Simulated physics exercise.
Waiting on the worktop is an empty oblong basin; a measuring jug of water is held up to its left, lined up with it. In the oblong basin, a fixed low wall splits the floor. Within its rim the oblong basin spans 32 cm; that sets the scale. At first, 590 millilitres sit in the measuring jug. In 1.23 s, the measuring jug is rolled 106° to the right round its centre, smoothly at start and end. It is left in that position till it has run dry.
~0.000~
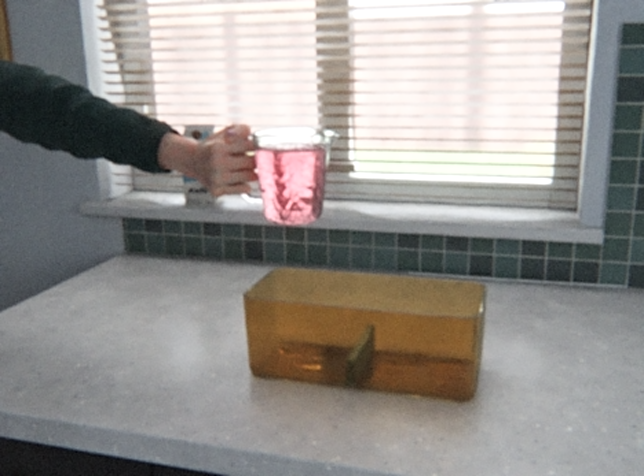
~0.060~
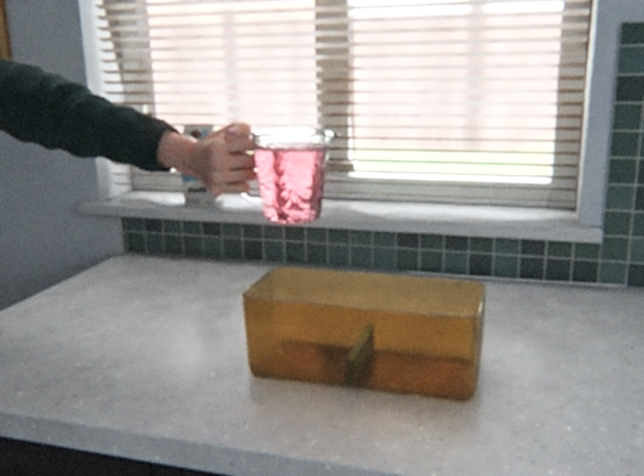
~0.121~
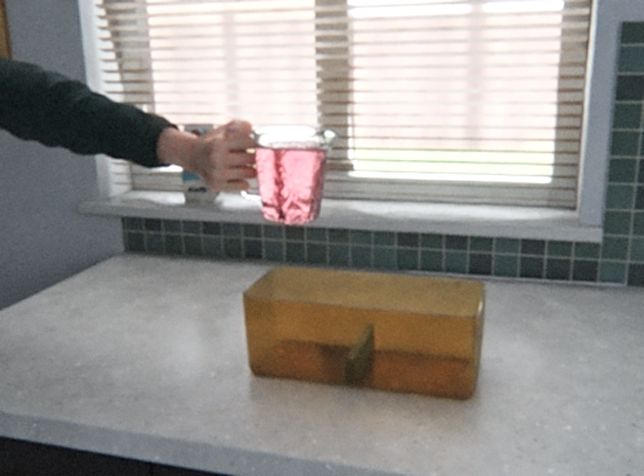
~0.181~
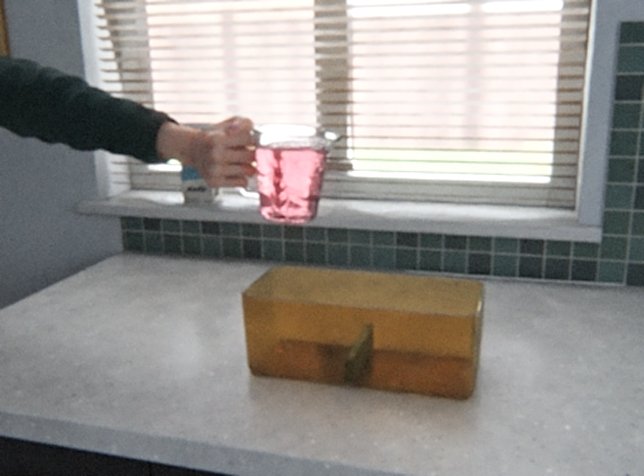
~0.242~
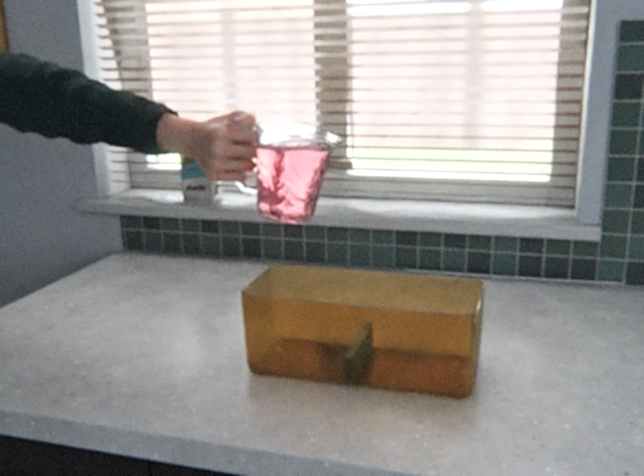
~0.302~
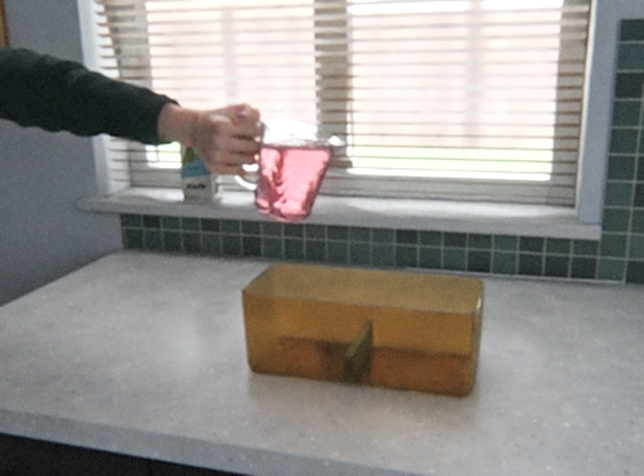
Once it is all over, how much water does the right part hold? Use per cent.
The right part holds about 92 per cent.
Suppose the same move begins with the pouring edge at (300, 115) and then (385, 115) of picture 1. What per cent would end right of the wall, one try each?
60 per cent first, 75 per cent second.
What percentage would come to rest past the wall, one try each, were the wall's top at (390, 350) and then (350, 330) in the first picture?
Around 60 and 95 percent, in that order.
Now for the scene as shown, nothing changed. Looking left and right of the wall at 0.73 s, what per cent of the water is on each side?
I'd say some 0 in a hundred on the left and 8 on the right.
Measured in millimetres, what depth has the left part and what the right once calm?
On the left it stands about 2 mm, on the right about 26 mm.
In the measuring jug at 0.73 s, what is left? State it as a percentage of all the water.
Still held: Roughly 74 % of the total.
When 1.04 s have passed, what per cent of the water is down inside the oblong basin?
Around 62 parts in a hundred.
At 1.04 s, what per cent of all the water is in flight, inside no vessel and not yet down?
Something like 20 per cent of the total.
By 0.73 s the tilt is 68° and 73 per cent is still to pour, 0 is left of the wall and 8 right of it.
By 1.04 s the tilt is 100° and 19 per cent is still to pour, 2 is left of the wall and 59 right of it.
By 1.37 s the tilt is 106° and 0 per cent is still to pour, 5 is left of the wall and 92 right of it.
By 1.73 s the tilt is 106° and 0 per cent is still to pour, 6 is left of the wall and 92 right of it.
At rest 6 per cent lies left of the wall, 92 right of it and 1 outside.
